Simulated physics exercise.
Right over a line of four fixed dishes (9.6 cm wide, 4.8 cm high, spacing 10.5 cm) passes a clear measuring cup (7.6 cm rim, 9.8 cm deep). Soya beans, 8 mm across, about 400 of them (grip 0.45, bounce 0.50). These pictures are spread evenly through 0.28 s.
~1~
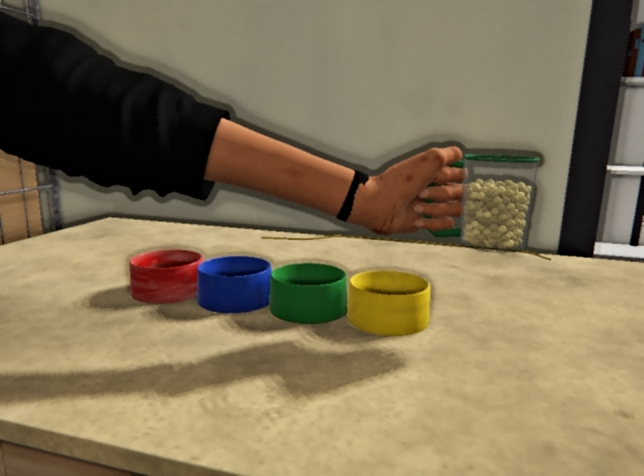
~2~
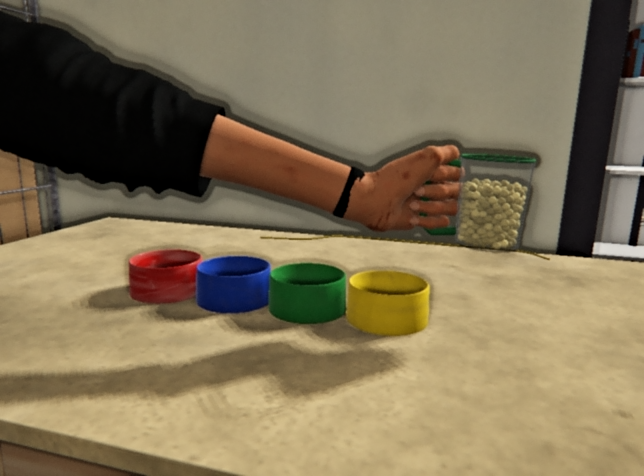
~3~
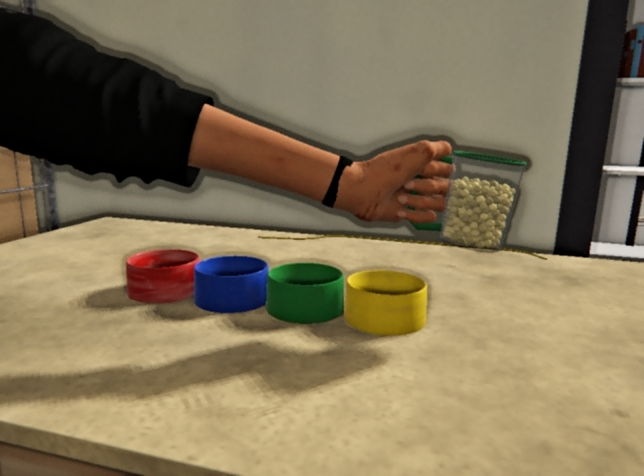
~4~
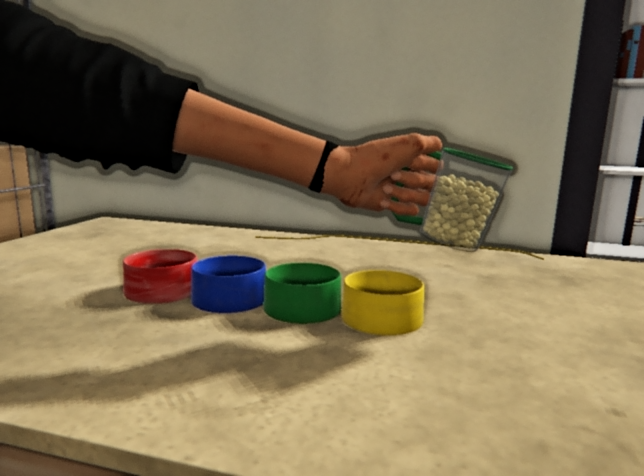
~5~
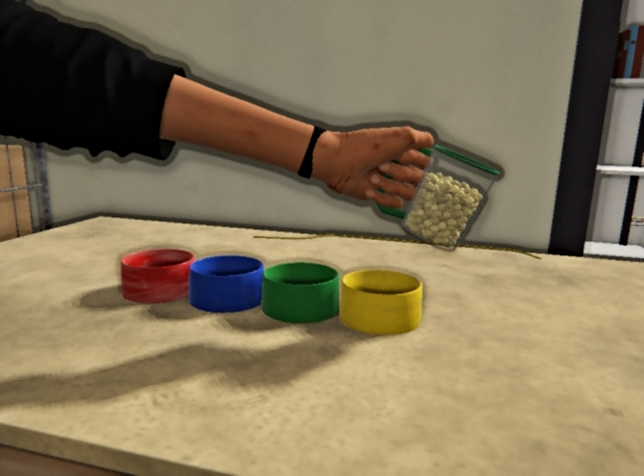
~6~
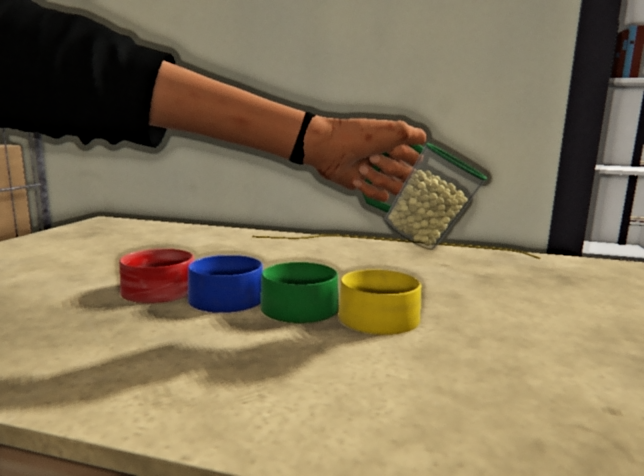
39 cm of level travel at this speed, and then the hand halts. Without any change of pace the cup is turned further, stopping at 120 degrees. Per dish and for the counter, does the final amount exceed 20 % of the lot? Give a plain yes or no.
Red - no, blue - no, green - yes, yellow - no, counter - no.
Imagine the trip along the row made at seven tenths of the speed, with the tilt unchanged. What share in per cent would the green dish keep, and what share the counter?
Shares: Green 20, counter 10.
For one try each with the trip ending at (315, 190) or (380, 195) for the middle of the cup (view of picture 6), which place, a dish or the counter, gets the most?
The largest share ends at yellow first and at counter second.
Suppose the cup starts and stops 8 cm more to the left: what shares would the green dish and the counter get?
Shares - green 10 / counter 10.
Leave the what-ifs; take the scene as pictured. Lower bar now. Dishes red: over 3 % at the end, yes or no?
With red the answer is negative.
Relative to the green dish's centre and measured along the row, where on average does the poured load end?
About 1 cm, toward lower x.
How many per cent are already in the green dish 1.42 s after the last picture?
Estimate to date: Some 80 %.
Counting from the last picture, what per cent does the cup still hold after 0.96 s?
About 15 %.
Then, 0.57 s after the last picture, tilt 99 degrees; cup holds 95 %.
Then, 0.96 s after the last picture, tilt 120 degrees; cup holds 15 %, green 70 %, yellow 5 %.
Then, 1.42 s after the last picture, tilt 120 degrees; cup holds 0 %, blue 10 %, green 80 %, yellow 5 %.
In the end, red 0 %, blue 10 %, green 80 %, yellow 5 %, counter 5 %.
